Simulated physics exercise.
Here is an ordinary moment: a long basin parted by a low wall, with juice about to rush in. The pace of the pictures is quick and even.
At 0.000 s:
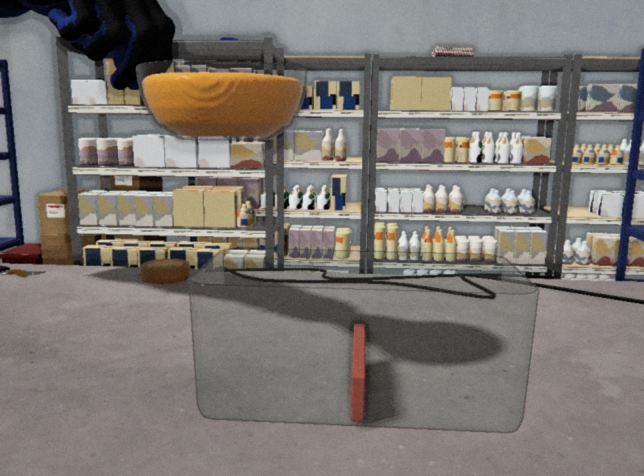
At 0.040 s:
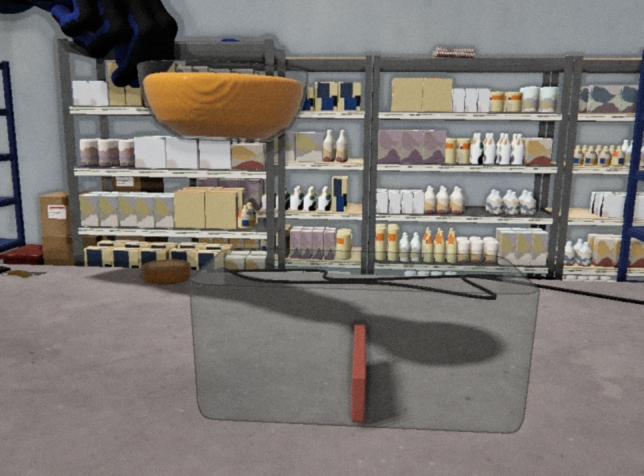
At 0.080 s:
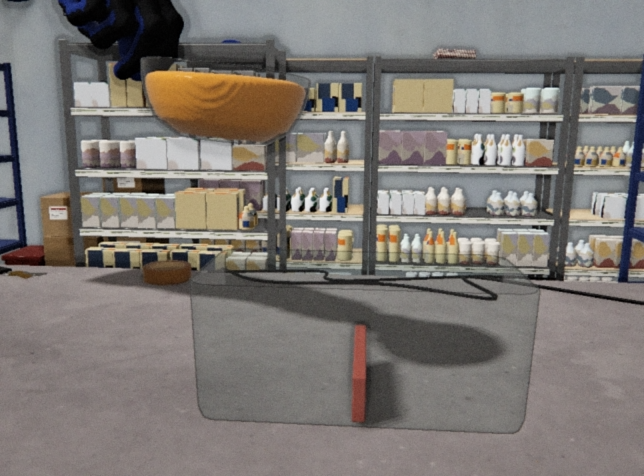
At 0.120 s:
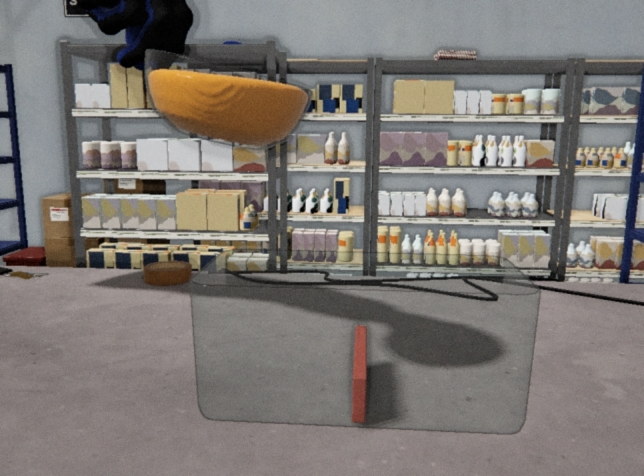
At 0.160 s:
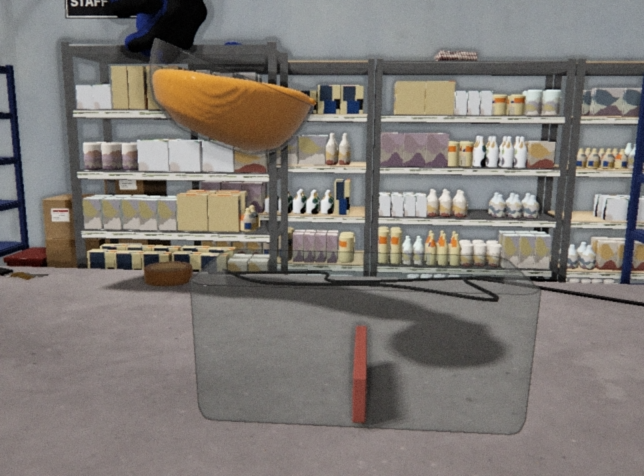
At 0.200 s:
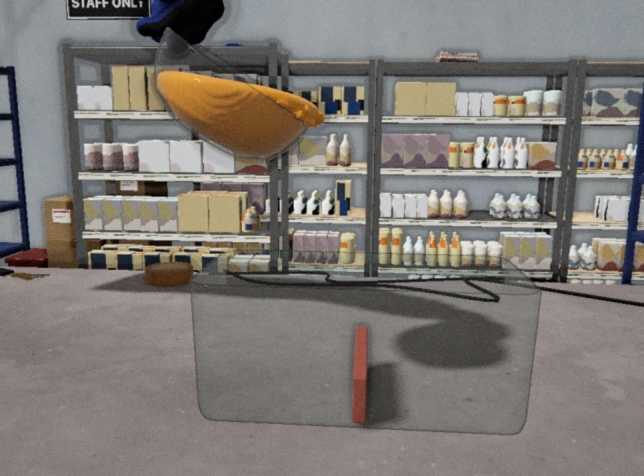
An orange bowl held by a dark gloved hand tilts steadily rightward above a clear basin.
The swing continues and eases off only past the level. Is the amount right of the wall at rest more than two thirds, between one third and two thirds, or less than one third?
After it calms, what's right of the wall is a middling share, one third to two thirds.
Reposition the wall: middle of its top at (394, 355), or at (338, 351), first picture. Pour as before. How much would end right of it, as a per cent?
First try 20 per cent, second try 65 per cent.
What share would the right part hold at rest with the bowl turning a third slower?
Close to 60 per cent.
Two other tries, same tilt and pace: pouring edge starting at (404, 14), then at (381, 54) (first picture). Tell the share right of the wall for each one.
Near 75 % and 75 %.
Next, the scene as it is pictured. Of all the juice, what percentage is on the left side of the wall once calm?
Share approx. 45 %.
A moment on, the bowl is tipped on its side and 13 per cent is still to pour, 8 is left of the wall and 27 right of it.
Next, the bowl is tipped on its side and 2 per cent is still to pour, 36 is left of the wall and 57 right of it.
Then the bowl is tipped on its side and 0 per cent is still to pour, 46 is left of the wall and 50 right of it.
Later the bowl is tipped on its side and 0 per cent is still to pour, 47 is left of the wall and 51 right of it.
At rest 47 per cent lies left of the wall, 51 right of it and 2 outside.
